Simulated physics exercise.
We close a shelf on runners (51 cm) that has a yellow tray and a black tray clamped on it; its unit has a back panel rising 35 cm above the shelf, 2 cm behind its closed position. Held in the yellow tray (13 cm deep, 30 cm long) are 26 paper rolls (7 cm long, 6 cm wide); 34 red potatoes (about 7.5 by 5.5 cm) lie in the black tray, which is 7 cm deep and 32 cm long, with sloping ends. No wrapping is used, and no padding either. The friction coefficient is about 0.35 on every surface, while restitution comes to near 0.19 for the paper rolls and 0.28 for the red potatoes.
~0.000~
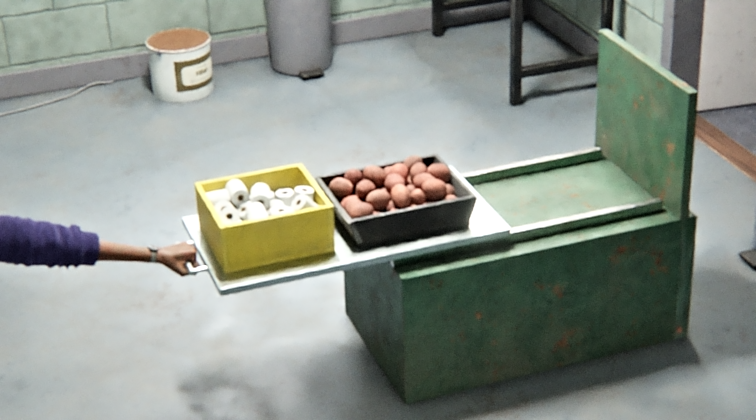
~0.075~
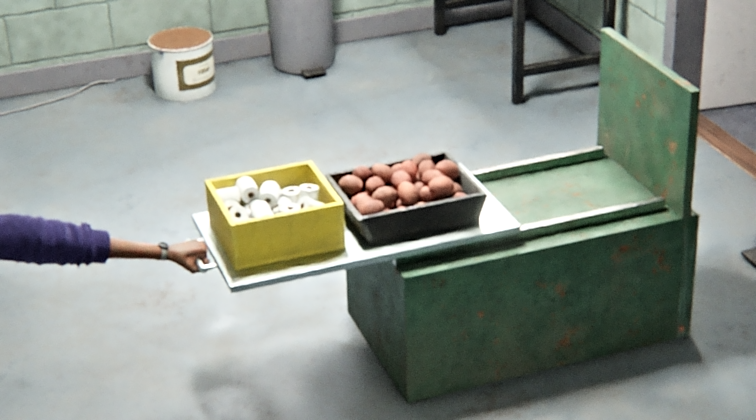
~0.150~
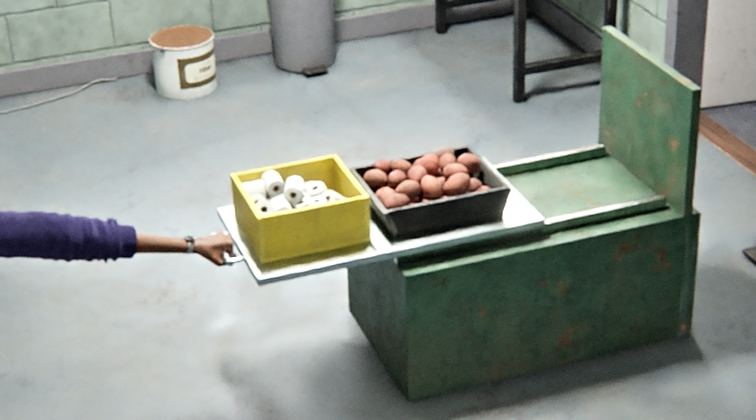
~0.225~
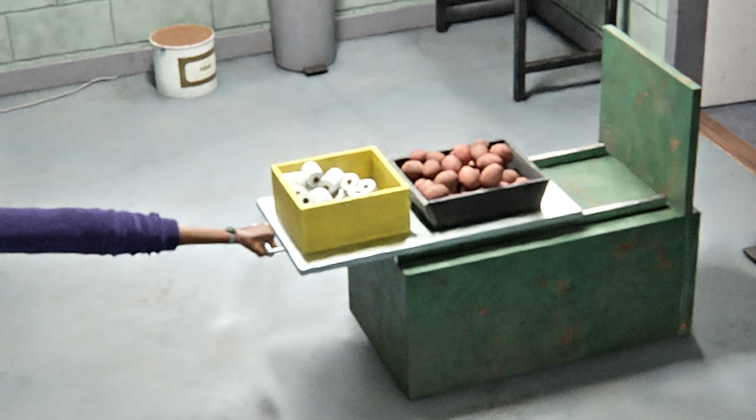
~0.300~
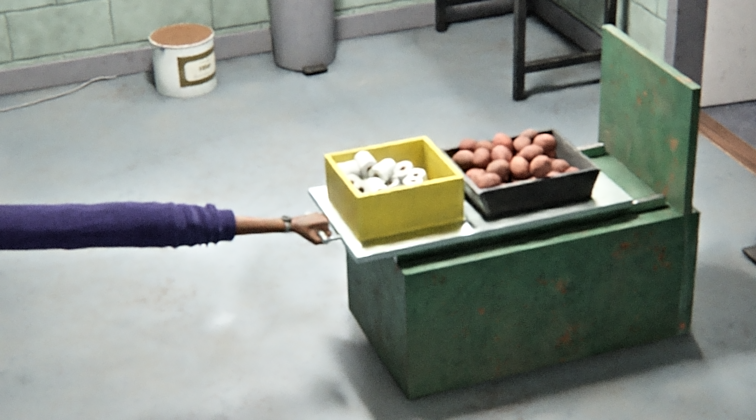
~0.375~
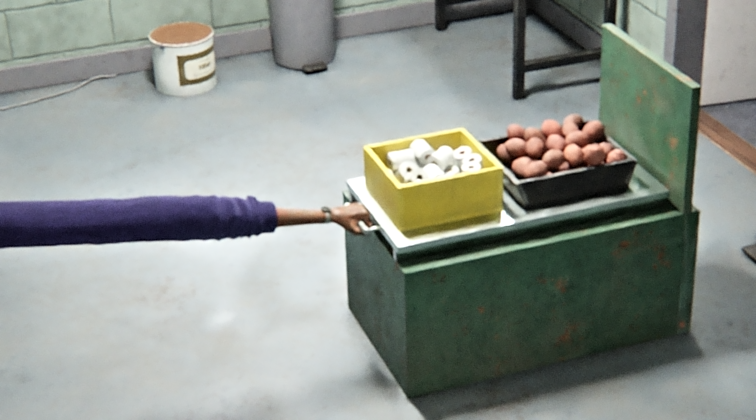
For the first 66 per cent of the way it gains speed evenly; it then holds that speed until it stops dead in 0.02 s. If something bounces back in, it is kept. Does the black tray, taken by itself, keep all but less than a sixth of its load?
No.
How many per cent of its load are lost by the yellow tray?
Loss for the yellow tray - 0 per cent.
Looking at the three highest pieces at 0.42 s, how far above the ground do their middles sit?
About 64 cm up.
After 0.42 s, 0 of 26 out of the yellow tray and 0 of 34 out of the black tray.
After 0.54 s, 0 of 26 out of the yellow tray and 8 of 34 out of the black tray.
After 0.76 s, 0 of 26 out of the yellow tray and 9 of 34 out of the black tray.
Outcome (at 1.19 s), 0 of 26 out of the yellow tray and 9 of 34 out of the black tray. Asked share, 9 of 34, 26 per cent.
